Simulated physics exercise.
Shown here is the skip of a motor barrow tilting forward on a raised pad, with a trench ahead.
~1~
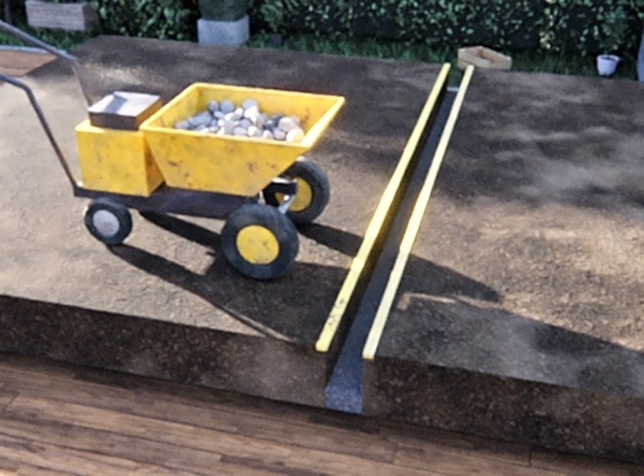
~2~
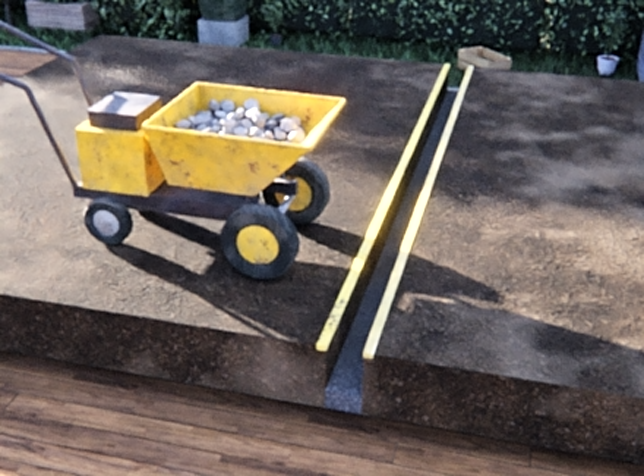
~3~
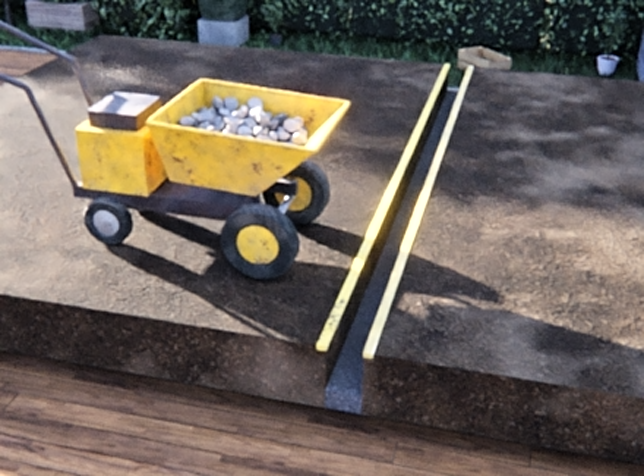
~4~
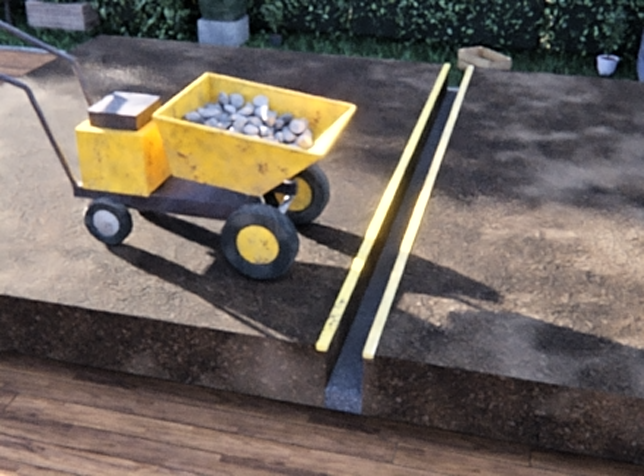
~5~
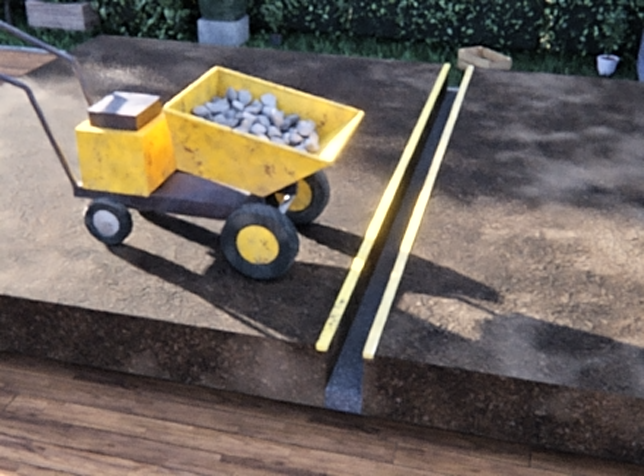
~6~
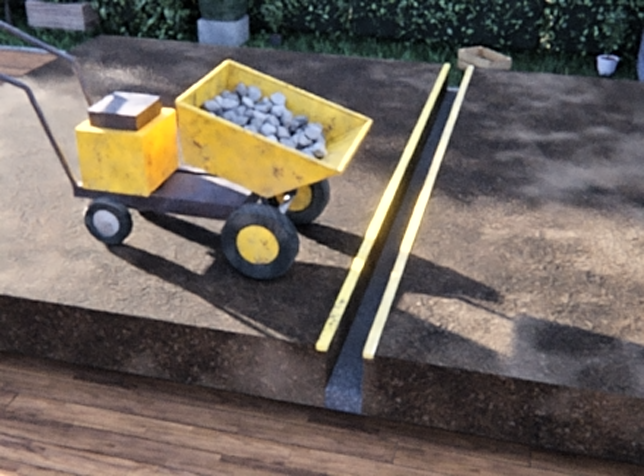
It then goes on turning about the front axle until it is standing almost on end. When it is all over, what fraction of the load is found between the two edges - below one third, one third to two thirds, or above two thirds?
A fraction below one third is found there.
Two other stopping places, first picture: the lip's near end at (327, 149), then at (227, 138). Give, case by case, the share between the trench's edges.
Position 1 near 0 %, position 2 near 40 %.
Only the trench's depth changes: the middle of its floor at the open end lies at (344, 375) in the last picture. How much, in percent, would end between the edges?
It lands somewhere near 10 percent.
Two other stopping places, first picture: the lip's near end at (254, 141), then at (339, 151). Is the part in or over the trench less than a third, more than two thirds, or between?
One to two thirds, then under a third.
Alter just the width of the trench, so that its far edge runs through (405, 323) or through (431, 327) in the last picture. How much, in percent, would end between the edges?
Lab note: Case 1 around 80 %, case 2 100 %.
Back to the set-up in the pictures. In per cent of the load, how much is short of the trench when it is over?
I'd estimate about 0 per cent of the load.
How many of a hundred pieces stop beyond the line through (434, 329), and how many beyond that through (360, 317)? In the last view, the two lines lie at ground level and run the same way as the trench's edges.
Roughly 20 and 60 %.
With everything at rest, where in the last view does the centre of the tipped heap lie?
I'd put the middle somewhere around (429, 263).
Soon, skip tipped steeply; all in the skip.
A while on, skip tipped right over; most in the skip; a stray few in or heaped over the trench; a small part beyond it; a stray few falling.
Towards the end, skip tipped right over; about a third in the skip; a small part in or heaped over the trench; about half beyond it.
Finally, skip tipped right over; about a third in the skip; a small part in or heaped over the trench; about half beyond it.
